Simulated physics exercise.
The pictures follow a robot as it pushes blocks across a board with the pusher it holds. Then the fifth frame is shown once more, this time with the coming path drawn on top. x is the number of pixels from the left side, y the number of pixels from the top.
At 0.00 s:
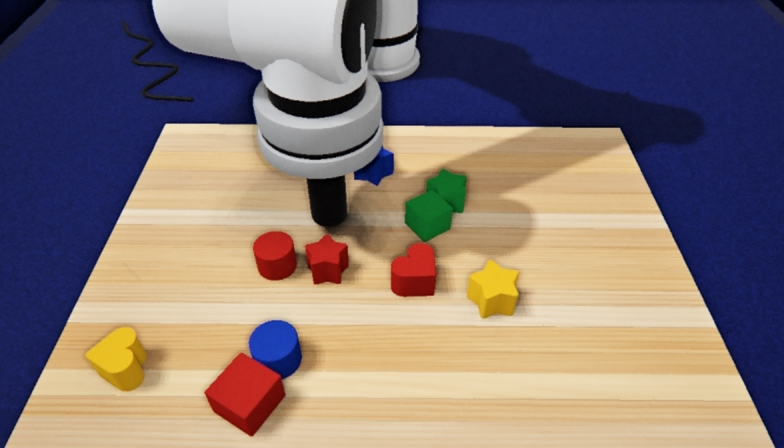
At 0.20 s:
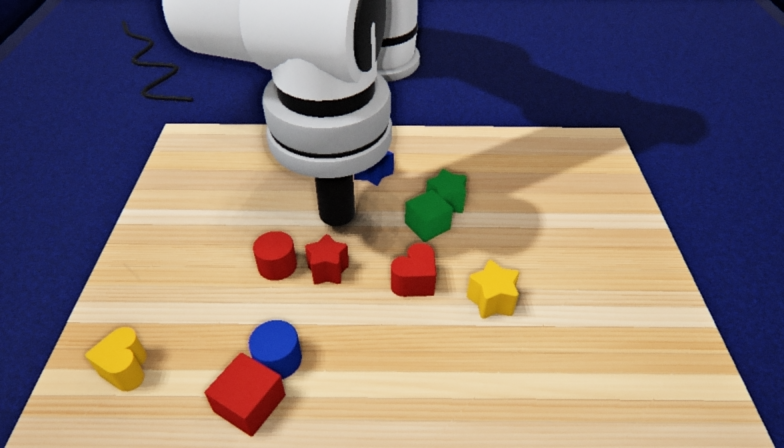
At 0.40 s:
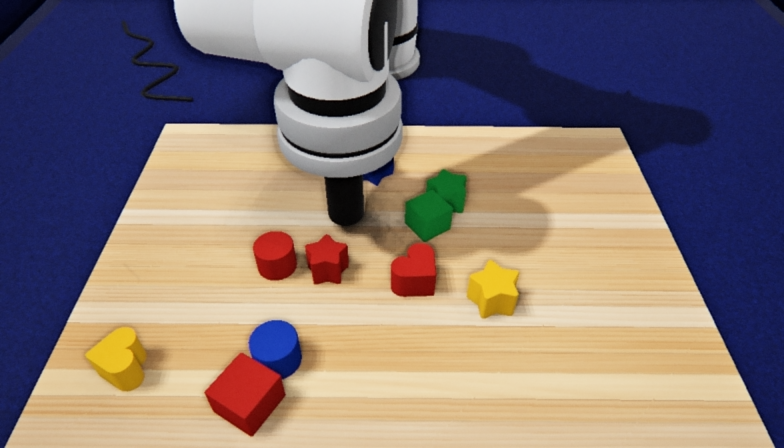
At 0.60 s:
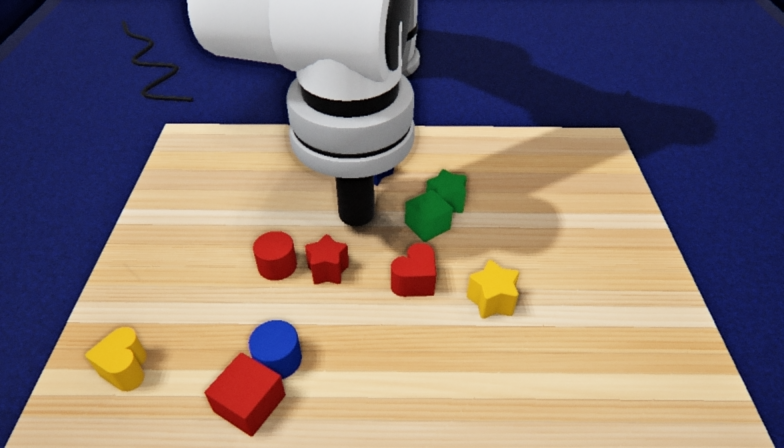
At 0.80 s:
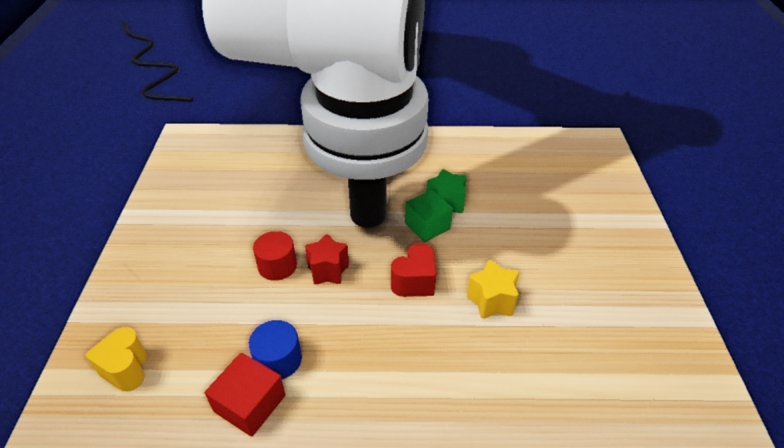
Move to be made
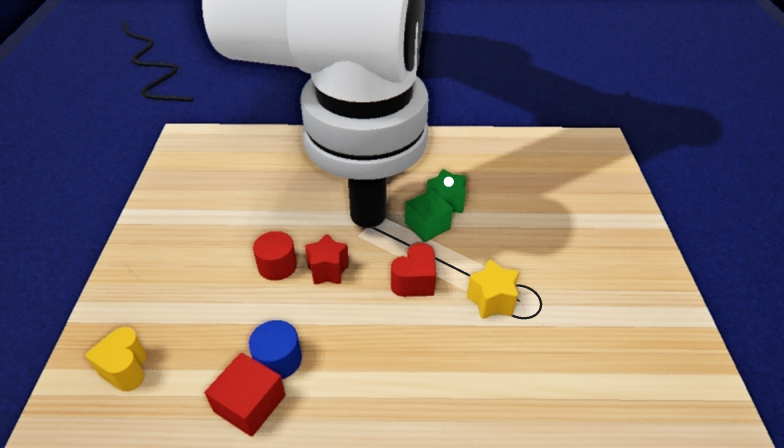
To begin with, a white robot arm holds its black tip over a wooden board scattered with red, blue, green and yellow blocks, just above a red star. The arm then slides slowly a short way right, gradually covering the blue block behind it, while the blocks all stay still.
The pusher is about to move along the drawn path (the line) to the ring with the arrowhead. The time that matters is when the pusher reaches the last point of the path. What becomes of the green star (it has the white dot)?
From what I can tell, it will keep its place.
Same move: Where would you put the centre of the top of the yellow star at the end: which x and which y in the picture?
Expect it around (535, 314).
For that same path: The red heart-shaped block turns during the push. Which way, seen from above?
In a top view, it turns clockwise.
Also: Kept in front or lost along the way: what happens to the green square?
The block lies off to the side or behind.
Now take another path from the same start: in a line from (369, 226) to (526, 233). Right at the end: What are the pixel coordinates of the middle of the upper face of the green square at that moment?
In the picture, that point is around (568, 212).
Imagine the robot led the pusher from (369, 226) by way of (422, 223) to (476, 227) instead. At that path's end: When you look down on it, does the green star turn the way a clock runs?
Final answer: No.
The line goes from (369, 226) to (521, 301); the dot is on the green star.
On the path given first. One third of the way, pusher at (417, 240); green square at (435, 205), turned 15° anticlockwise.
Two thirds of the way, pusher at (469, 266); red heart-shaped block at (421, 269), turned 35° clockwise; green square at (435, 205), turned 20° anticlockwise.
At the end, pusher at (523, 293); red heart-shaped block at (421, 269), turned 35° clockwise; green square at (435, 205), turned 20° anticlockwise; green star unmoved; yellow star at (535, 314), turned 40° clockwise.
